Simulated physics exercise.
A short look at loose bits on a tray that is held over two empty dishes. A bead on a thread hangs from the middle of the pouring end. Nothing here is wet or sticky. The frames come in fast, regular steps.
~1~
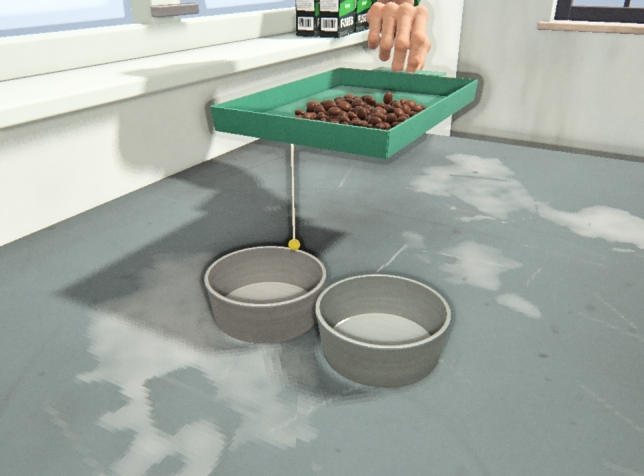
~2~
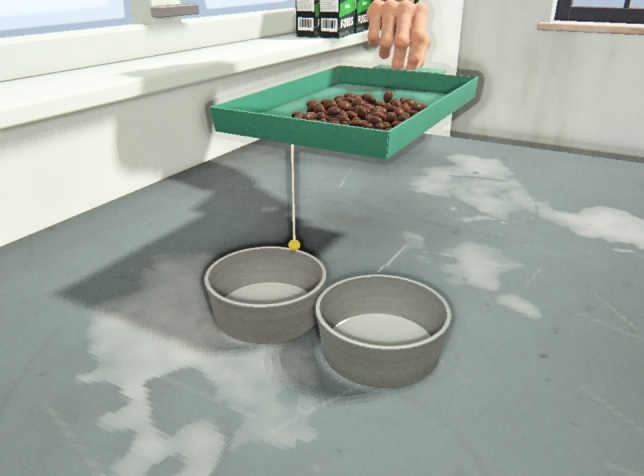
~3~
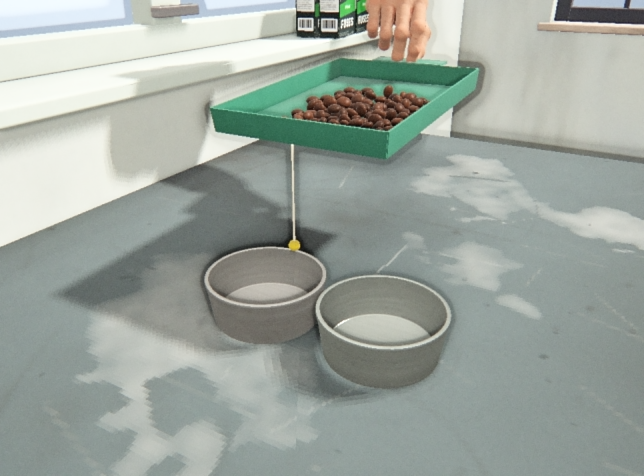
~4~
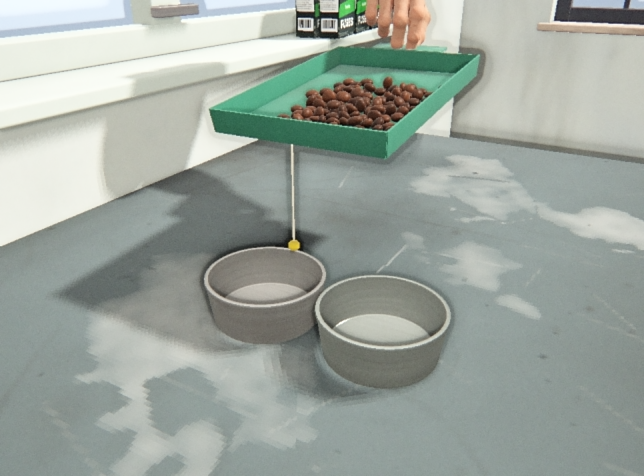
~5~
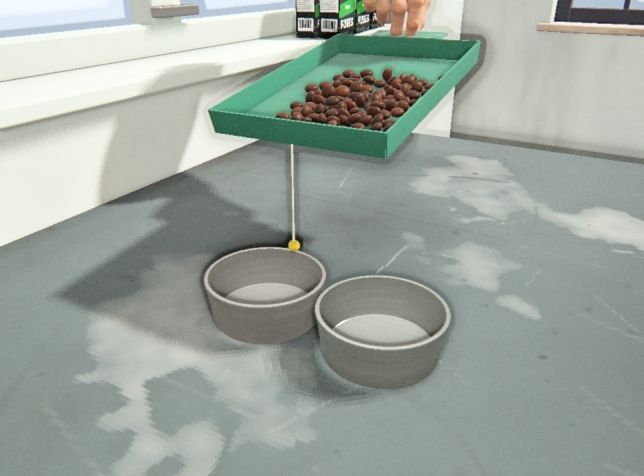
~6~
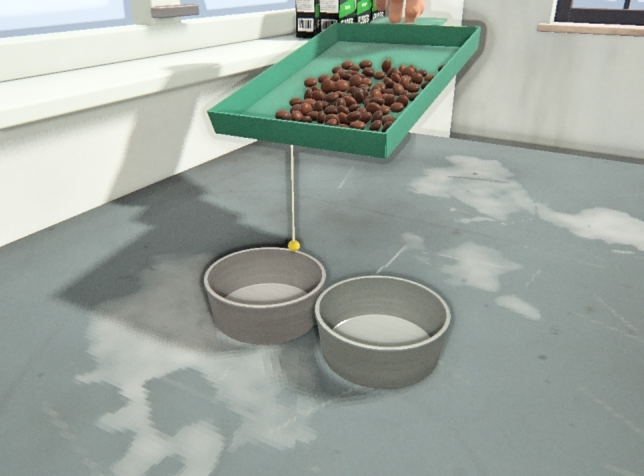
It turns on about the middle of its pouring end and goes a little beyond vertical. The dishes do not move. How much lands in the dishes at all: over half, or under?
The two hold over half of the load.
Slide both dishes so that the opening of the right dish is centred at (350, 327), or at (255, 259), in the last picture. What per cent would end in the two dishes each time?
Near 80 % and 30 %.
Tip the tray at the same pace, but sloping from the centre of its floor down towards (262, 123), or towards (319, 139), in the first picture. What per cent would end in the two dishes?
Roughly 10 per cent, and 70 per cent.
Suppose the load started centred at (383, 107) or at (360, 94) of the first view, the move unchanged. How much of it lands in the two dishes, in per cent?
About 70 and 60 per cent.
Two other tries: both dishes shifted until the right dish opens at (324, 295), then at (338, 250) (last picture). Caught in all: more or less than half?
First above a half, then not half.
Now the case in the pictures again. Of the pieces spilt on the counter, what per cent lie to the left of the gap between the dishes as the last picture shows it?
It comes to 90 per cent or so.
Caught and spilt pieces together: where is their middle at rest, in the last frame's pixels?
Roughly at (253, 313).
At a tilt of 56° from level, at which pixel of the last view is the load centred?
Around (317, 90).
Soon after the last picture, tray tipped steeply; all on the tray.
A little later, tray tipped right over; about half on the tray; a stray few in the right dish; a small part in the left dish; a small part outside both; about a quarter in the air.
Later still, tray tipped past a quarter turn; a small part in the right dish; about half in the left dish; about a third outside both.
At rest, tray tipped past a quarter turn; a small part in the right dish; about half in the left dish; about a third outside both.
